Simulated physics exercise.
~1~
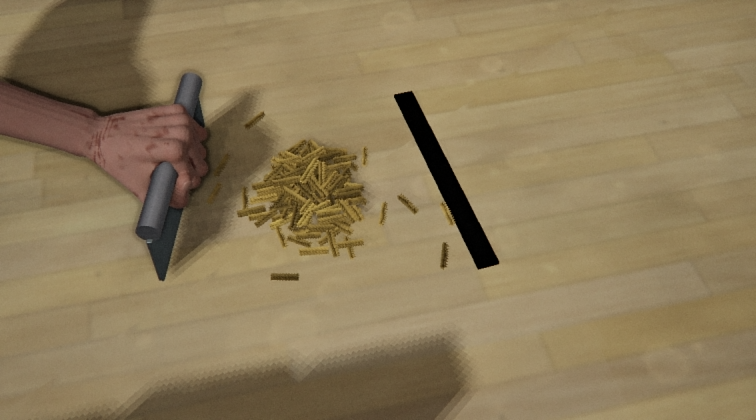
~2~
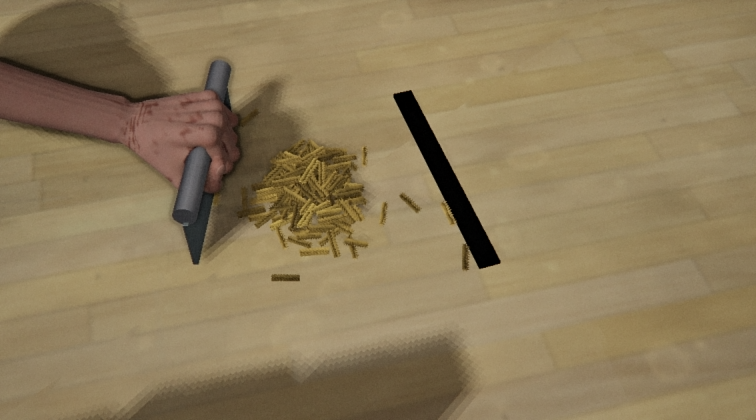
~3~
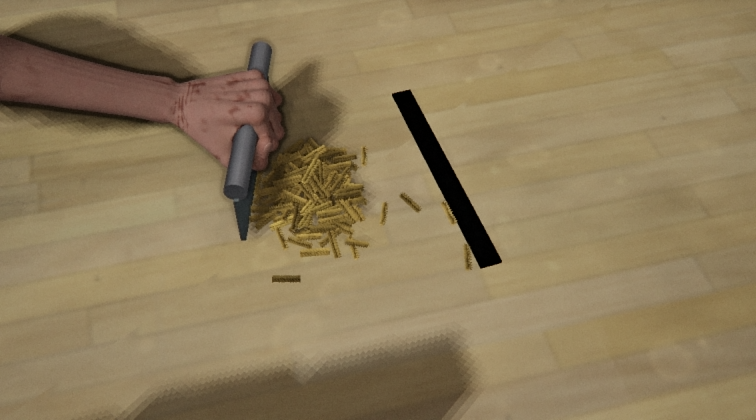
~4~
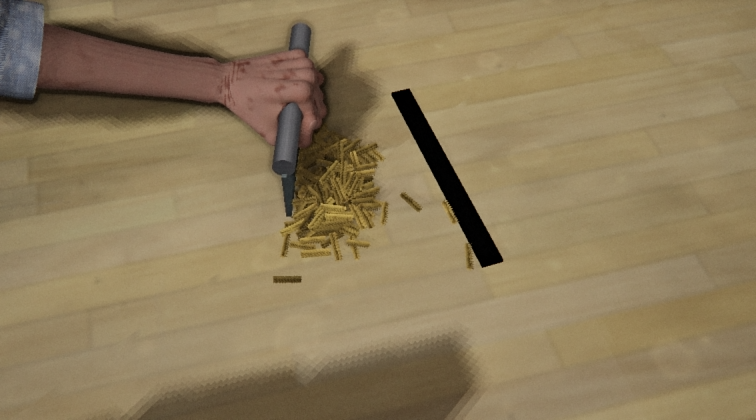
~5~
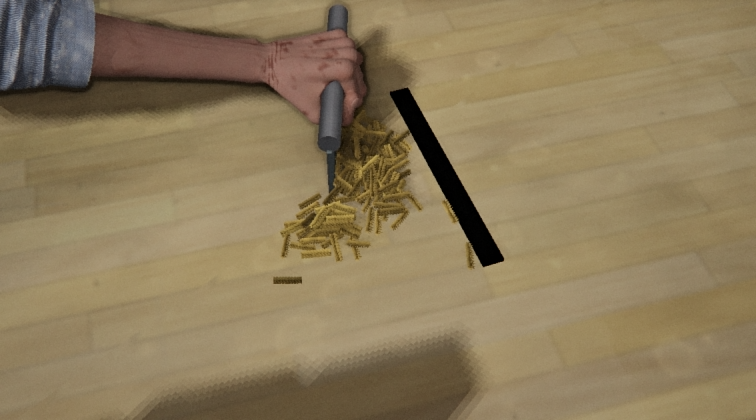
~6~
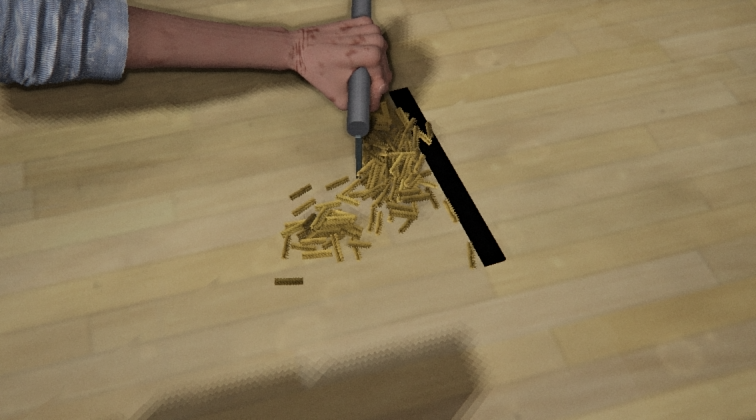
A hand slides a grey scraper rightward through a pile of dry pasta, pushing some toward a black strip and leaving some behind.
